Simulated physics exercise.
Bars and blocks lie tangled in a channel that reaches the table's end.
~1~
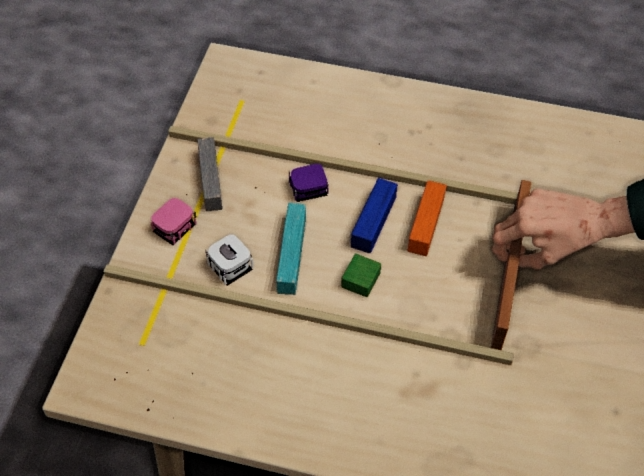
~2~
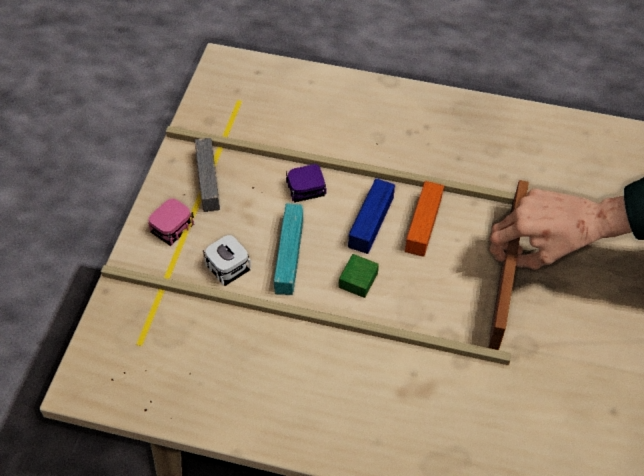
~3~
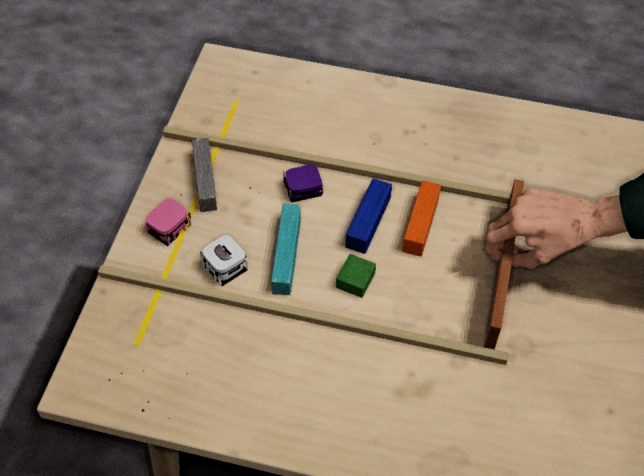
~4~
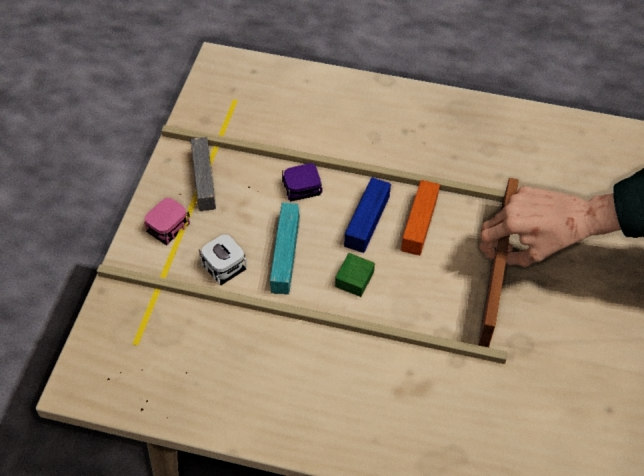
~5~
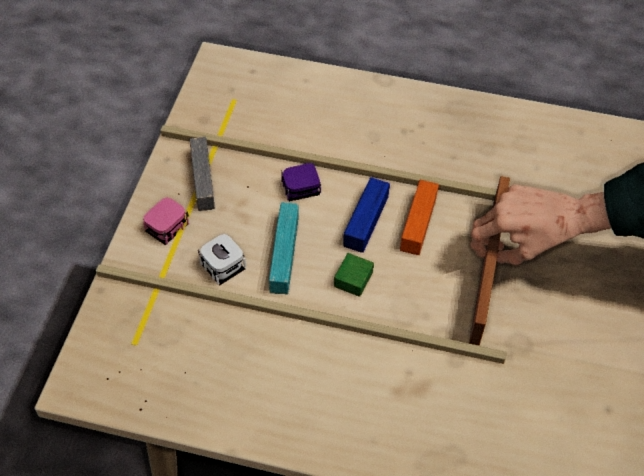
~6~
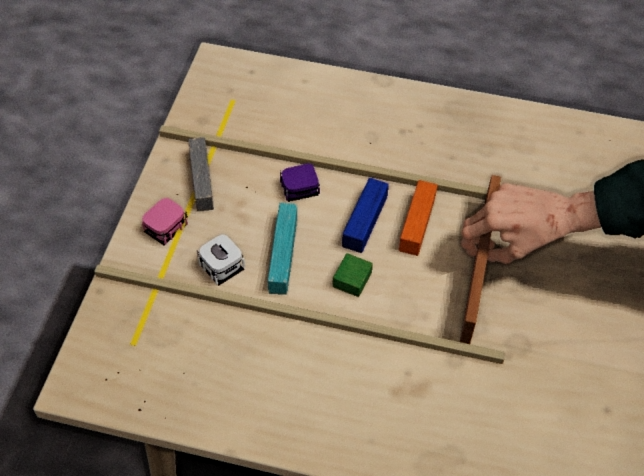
Hand sliding a wooden board slowly left along a railed channel towards scattered coloured bars and blocks, which stay in place.
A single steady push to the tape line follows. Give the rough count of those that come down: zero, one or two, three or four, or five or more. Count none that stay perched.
Looks like just one or two of them go over the edge.
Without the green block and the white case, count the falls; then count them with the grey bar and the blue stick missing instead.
Count: 1 (first case); 0 (second).
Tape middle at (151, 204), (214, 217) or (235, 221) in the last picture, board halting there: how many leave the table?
Try 1: 6; try 2: 0; try 3: 0.
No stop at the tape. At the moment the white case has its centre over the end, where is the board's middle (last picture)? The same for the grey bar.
Approx. (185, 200) for the first, approx. (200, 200) for the second.
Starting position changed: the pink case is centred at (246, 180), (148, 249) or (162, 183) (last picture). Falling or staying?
Going through them in order, it does not come off, then comes off, then comes off.
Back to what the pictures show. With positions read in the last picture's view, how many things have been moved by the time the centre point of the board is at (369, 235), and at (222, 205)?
So far 3, and 8 at the second.
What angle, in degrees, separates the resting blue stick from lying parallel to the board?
It sits some 0° out of line.
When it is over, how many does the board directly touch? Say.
2 end up touching it.
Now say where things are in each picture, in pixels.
In the first picture, pink case (174, 222); grey bar (210, 174); white case (230, 260); board (512, 263); tape (197, 211).
In the second picture, grey bar (207, 174); orange bar (425, 218).
In the third picture, white case (225, 260); turquoise bar (287, 249).
In the fourth picture, pink case (167, 221); blue stick (368, 215).
In the fifth picture, grey bar (202, 173); green block (354, 275).
In the sixth picture, pink case (165, 221); grey bar (201, 174); white case (221, 259); board (481, 257); tape (188, 211).
Soon after, none off yet; pink case at rest near (165, 221); grey bar at rest near (201, 174); white case at rest near (221, 259).
After that, none off yet; pink case displaced a little near (147, 222); grey bar displaced a little near (167, 169); white case displaced well along near (148, 255).
In the end, the number that fall off is one or two; gone, grey bar and pink case.
